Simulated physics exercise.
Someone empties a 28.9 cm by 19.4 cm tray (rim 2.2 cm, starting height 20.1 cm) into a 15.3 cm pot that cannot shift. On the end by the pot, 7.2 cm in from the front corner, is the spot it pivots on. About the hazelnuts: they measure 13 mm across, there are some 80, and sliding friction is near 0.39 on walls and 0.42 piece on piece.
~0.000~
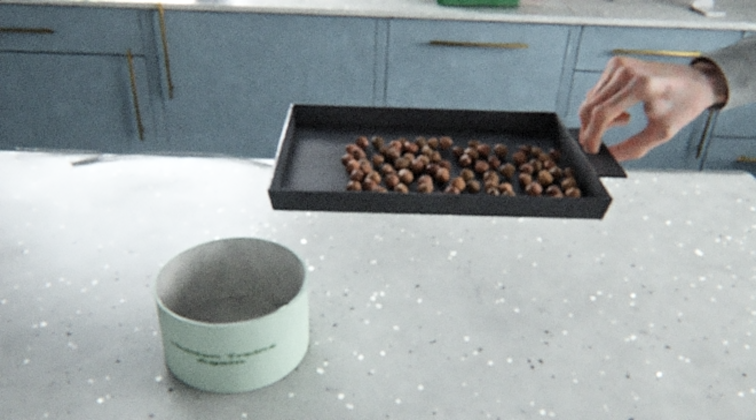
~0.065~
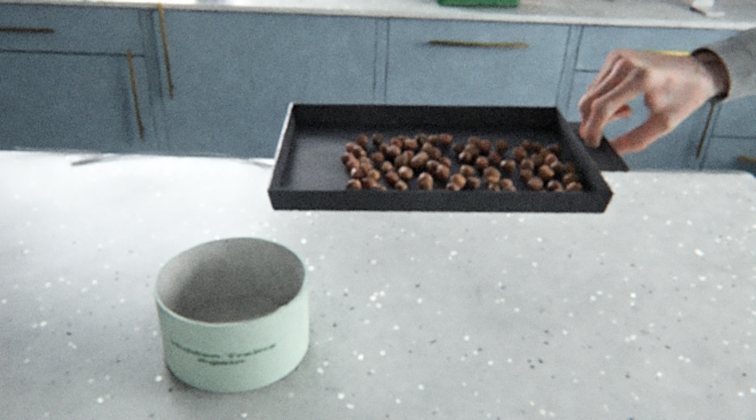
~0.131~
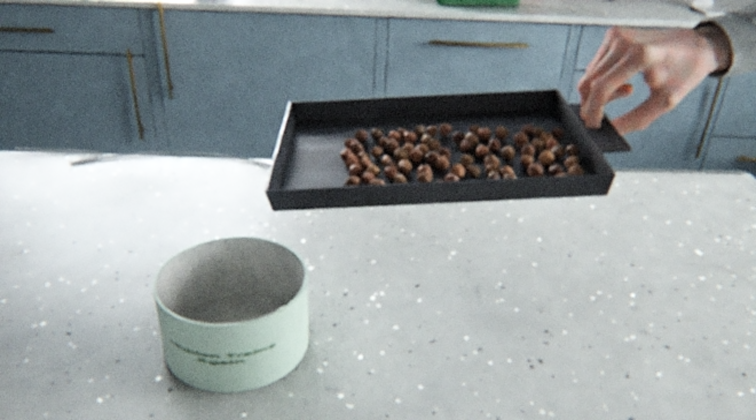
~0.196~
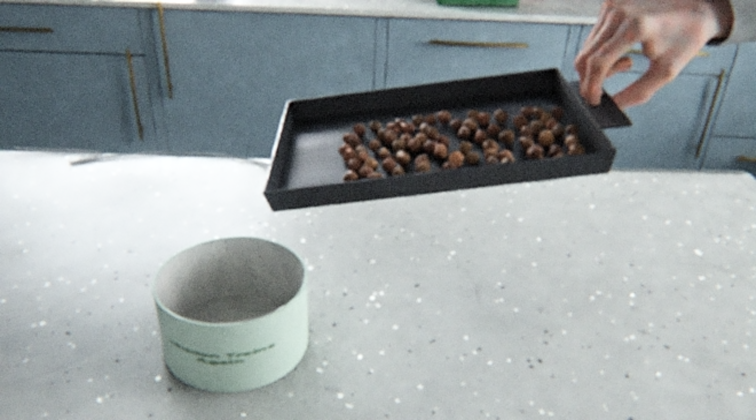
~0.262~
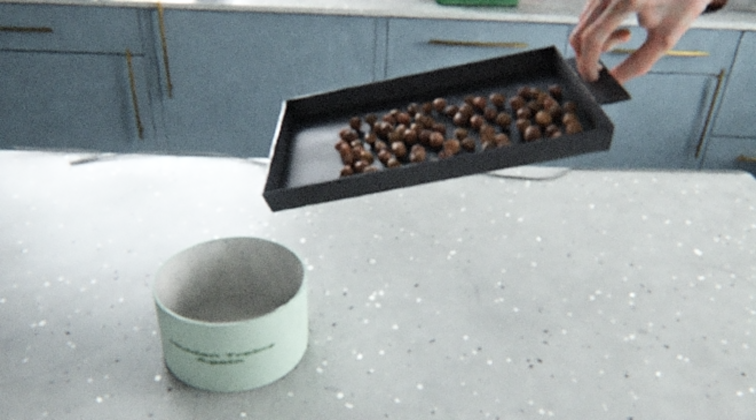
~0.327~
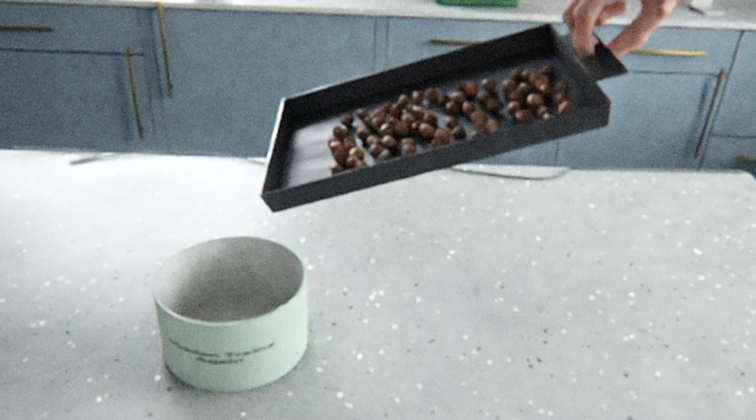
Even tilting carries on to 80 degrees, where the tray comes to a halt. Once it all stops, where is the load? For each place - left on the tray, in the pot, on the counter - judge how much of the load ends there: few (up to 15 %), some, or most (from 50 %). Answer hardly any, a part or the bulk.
Tray: The bulk; pot: Hardly any; counter: Hardly any.
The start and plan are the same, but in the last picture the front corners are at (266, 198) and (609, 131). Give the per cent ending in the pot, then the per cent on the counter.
The pot gets 0 and the counter 5.
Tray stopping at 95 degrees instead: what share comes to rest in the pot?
In that case some 90 per cent.
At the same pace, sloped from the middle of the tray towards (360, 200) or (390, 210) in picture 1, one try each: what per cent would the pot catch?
First try: Around 0 percent; second try: Around 0 percent.
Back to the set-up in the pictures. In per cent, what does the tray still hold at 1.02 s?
About 95 per cent.
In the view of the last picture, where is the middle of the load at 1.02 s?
Approximately (284, 151) in the last view.
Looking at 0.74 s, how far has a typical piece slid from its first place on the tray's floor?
By then it sits near 11 cm from where it began.
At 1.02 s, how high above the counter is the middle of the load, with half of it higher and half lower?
Roughly 24 centimetres, more or less.
After 0.74 s, tilt 48 degrees; the tray holds 100 %, the pot 0 %.
After 1.02 s, tilt 68 degrees; the tray holds 95 %, the pot 0 %.
After 1.40 s, tilt 80 degrees; the tray holds 90 %, the pot 5 %.
By 2.3 s all is still; tray 90 %, pot 5 %, counter 5 %.
